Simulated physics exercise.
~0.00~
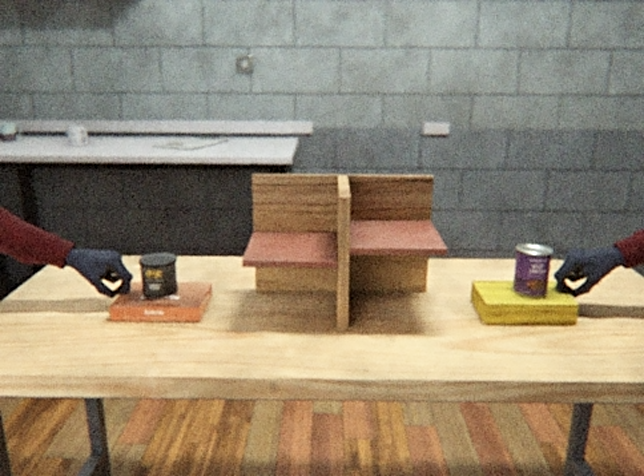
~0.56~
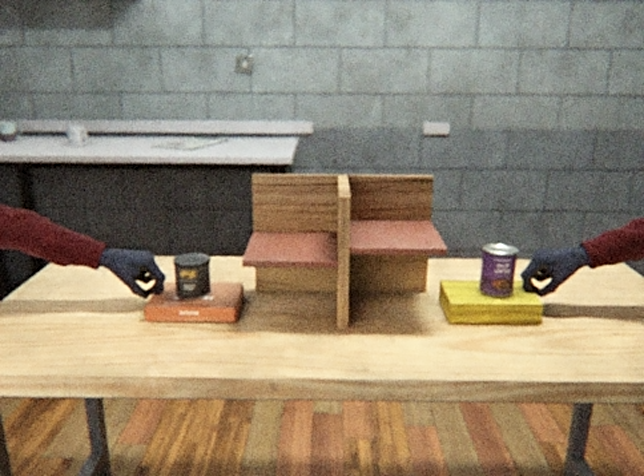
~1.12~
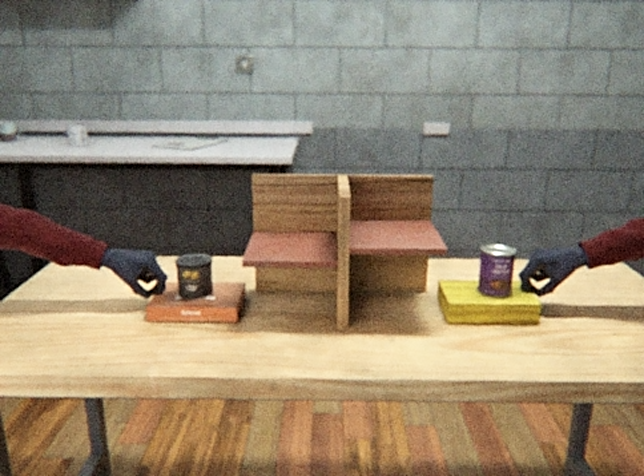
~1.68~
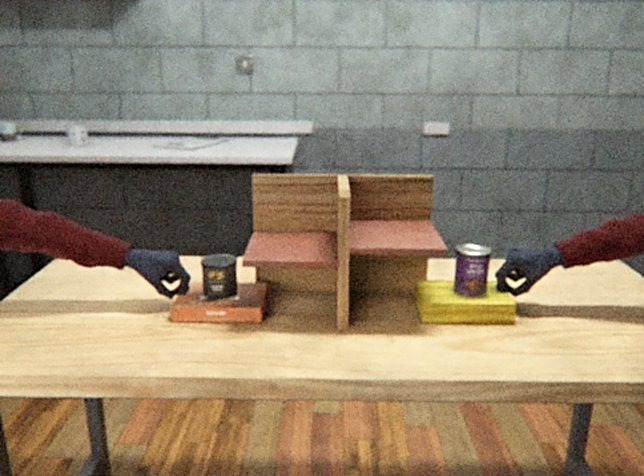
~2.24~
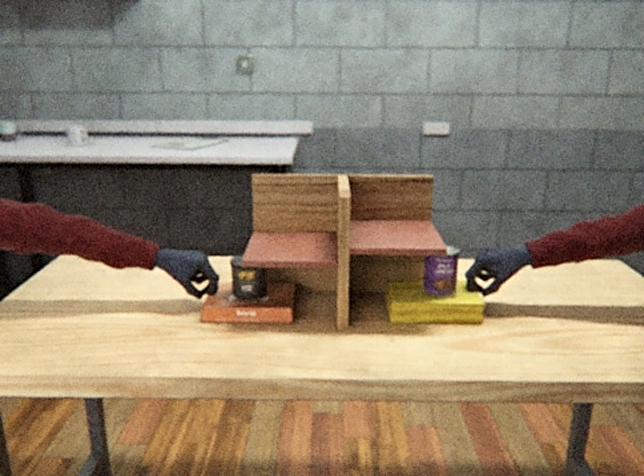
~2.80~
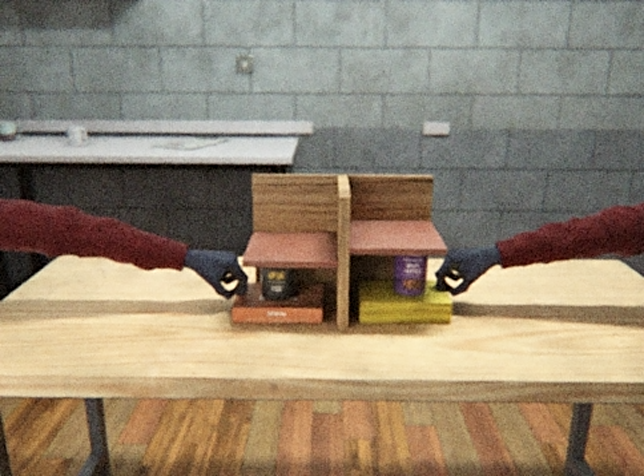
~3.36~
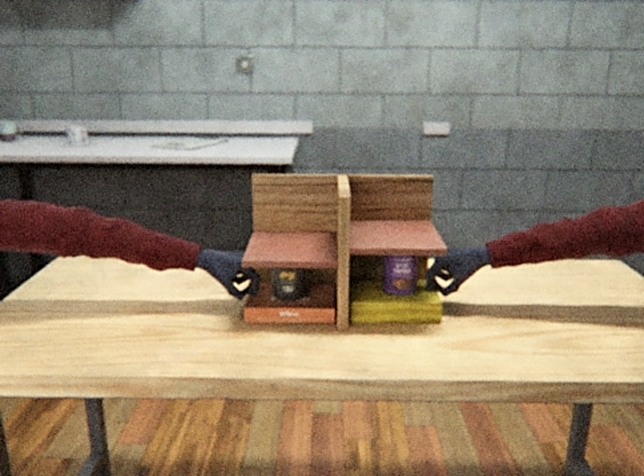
The clip shows two gloved hands pushing an orange box carrying a black tin from the left and a yellow board carrying a purple tin from the right, towards a divided wooden shelf, until both upright tins ride untouched beneath its reddish ledges.
